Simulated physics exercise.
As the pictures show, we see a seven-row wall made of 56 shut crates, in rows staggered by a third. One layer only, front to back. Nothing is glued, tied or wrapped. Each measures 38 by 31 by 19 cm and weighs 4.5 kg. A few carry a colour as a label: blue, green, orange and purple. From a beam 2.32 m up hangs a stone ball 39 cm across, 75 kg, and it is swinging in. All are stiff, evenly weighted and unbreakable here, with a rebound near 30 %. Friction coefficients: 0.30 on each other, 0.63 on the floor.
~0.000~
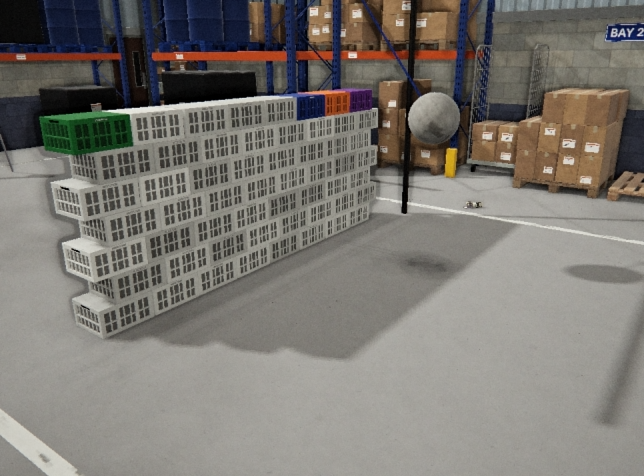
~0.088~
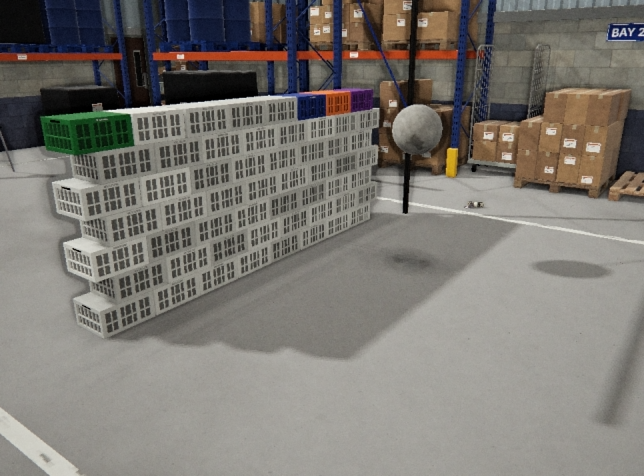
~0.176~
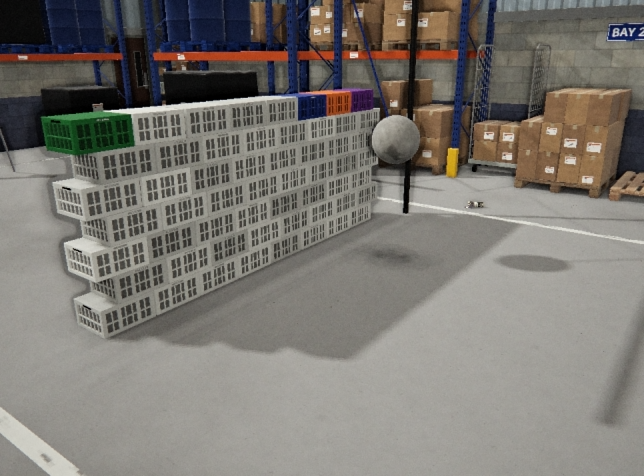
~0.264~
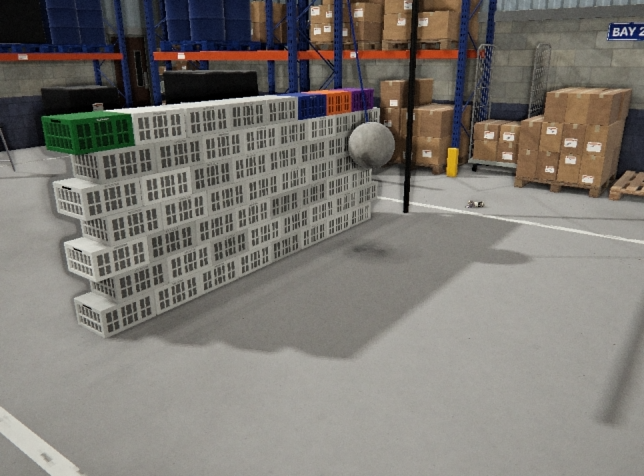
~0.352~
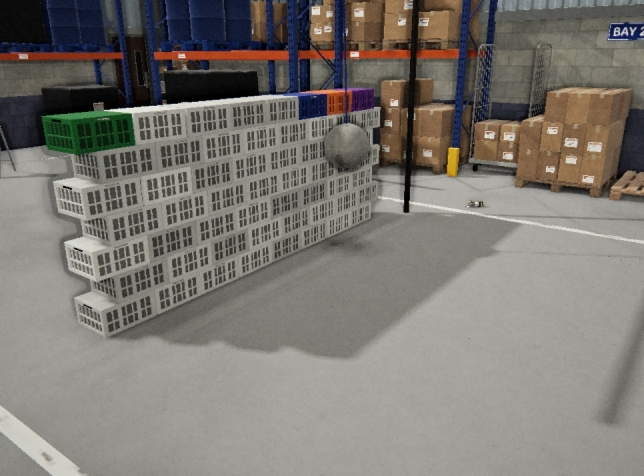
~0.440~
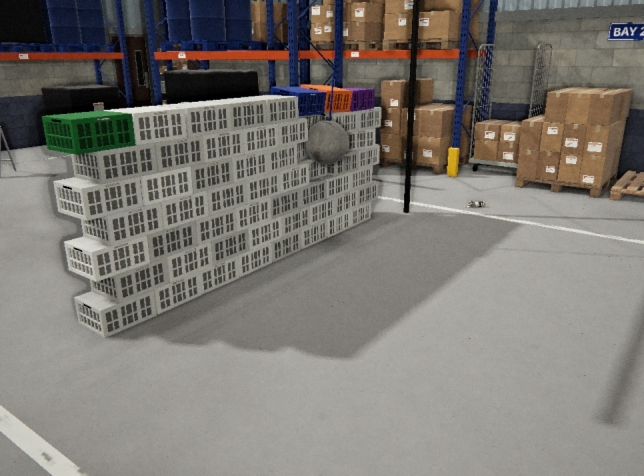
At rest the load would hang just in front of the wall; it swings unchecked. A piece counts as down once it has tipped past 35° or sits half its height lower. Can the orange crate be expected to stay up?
In the end the orange crate falls.
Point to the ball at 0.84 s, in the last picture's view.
Around (277, 117).
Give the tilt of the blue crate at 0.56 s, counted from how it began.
Some 10°.
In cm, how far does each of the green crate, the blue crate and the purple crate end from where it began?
About: Green 0, blue 120, purple 10.
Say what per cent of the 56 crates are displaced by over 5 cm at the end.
It is 20 per cent.
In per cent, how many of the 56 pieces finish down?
About 10 per cent.
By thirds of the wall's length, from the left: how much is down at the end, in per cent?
Left 0, middle 0, right 30 per cent.
By 0.56 s, line 16° past plumb; none of the 56 crates down, 13 disturbed; orange crate tilted 7°; blue crate tilted 10°.
By 0.84 s, line 31° past plumb; 4 of the 56 crates down; orange crate tilted 13°; blue crate tilted 22°.
By 1.44 s, line 14° past plumb; 6 of the 56 crates down; orange crate tilted 41°, 15 cm lower; blue crate tilted 5°.
By 2.24 s, line 31° before plumb; 7 of the 56 crates down; orange crate on its side; blue crate on its side.
When it is over (3.5 s), line 31° past plumb; 7 of the 56 crates down; orange crate on its side; blue crate on its side; purple crate moved 9 cm. In pixels of the last frame, middles, orange crate near (231, 232), blue crate near (358, 227).
